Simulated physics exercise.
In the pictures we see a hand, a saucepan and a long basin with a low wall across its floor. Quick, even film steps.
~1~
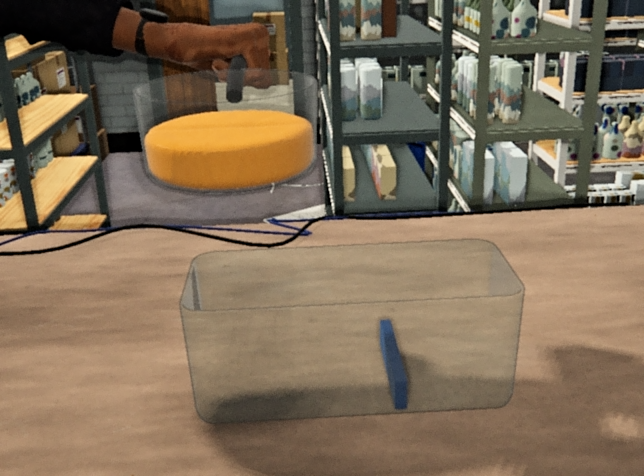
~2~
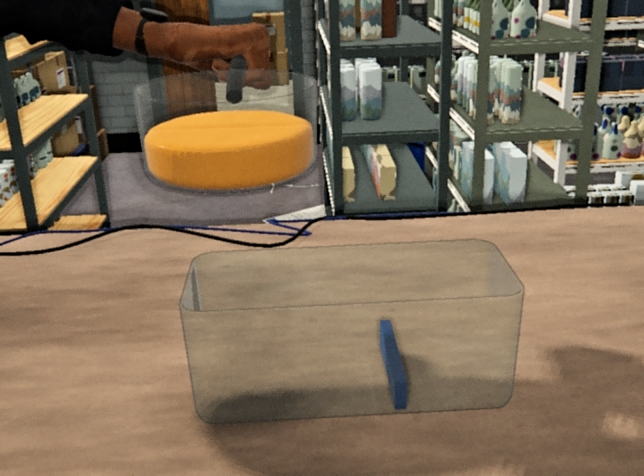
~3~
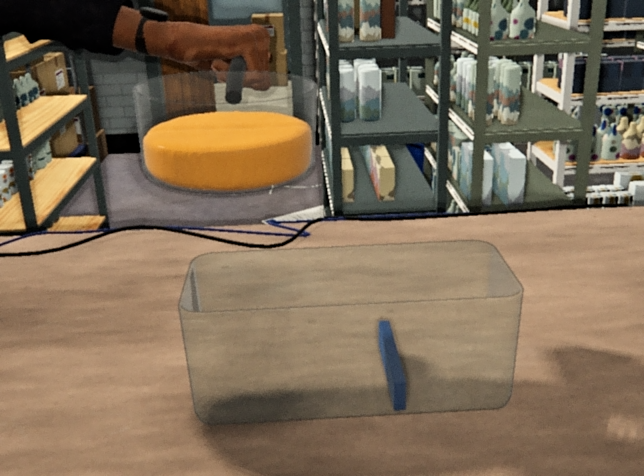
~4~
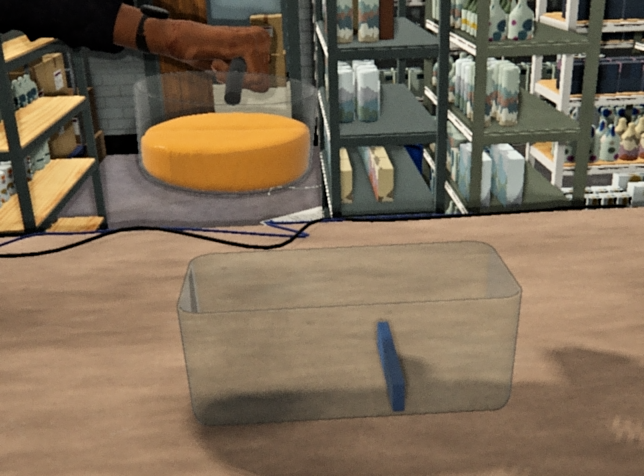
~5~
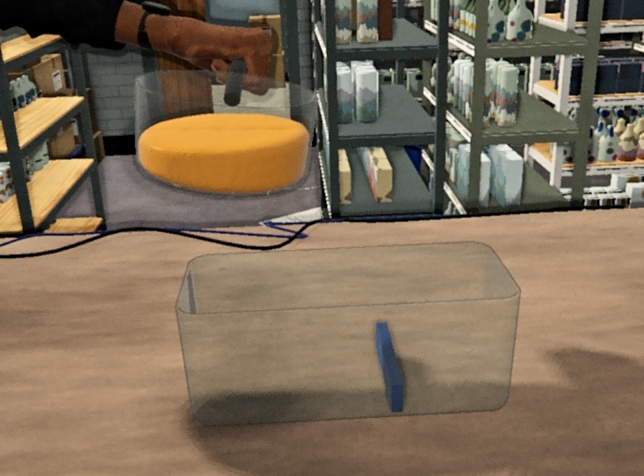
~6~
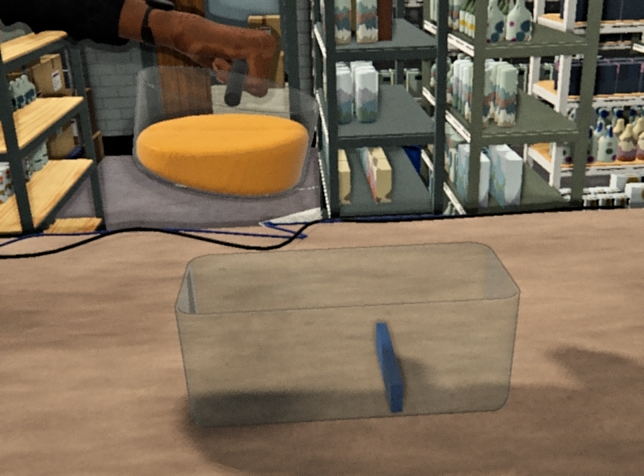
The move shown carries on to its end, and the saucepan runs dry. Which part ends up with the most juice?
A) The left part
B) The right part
The answer is A.
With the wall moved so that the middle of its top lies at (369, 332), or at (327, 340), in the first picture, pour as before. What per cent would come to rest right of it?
Around 50 percent in try one and around 95 percent in try two.
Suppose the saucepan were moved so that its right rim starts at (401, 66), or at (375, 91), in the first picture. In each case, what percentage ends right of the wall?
Near 70 in a hundred first, near 70 in a hundred second.
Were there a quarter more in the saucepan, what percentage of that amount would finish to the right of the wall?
About 40 parts in a hundred, give or take.
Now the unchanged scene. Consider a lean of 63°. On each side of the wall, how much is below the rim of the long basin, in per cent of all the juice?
The left part 5 per cent, the right part 0.
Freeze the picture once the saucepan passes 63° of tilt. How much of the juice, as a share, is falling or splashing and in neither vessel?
Something like 25 per cent of it.
A moment on, the tilt is 63° and 72 per cent is still to pour, 3 is left of the wall and 0 right of it.
Next, the tilt is 94° and 19 per cent is still to pour, 39 is left of the wall and 27 right of it.
Then the tilt is 100° and 2 per cent is still to pour, 67 is left of the wall and 29 right of it.
Later the tilt is 100° and 0 per cent is still to pour, 70 is left of the wall and 30 right of it.
Finally, 70 per cent lies left of the wall, 30 right of it and 0 outside.
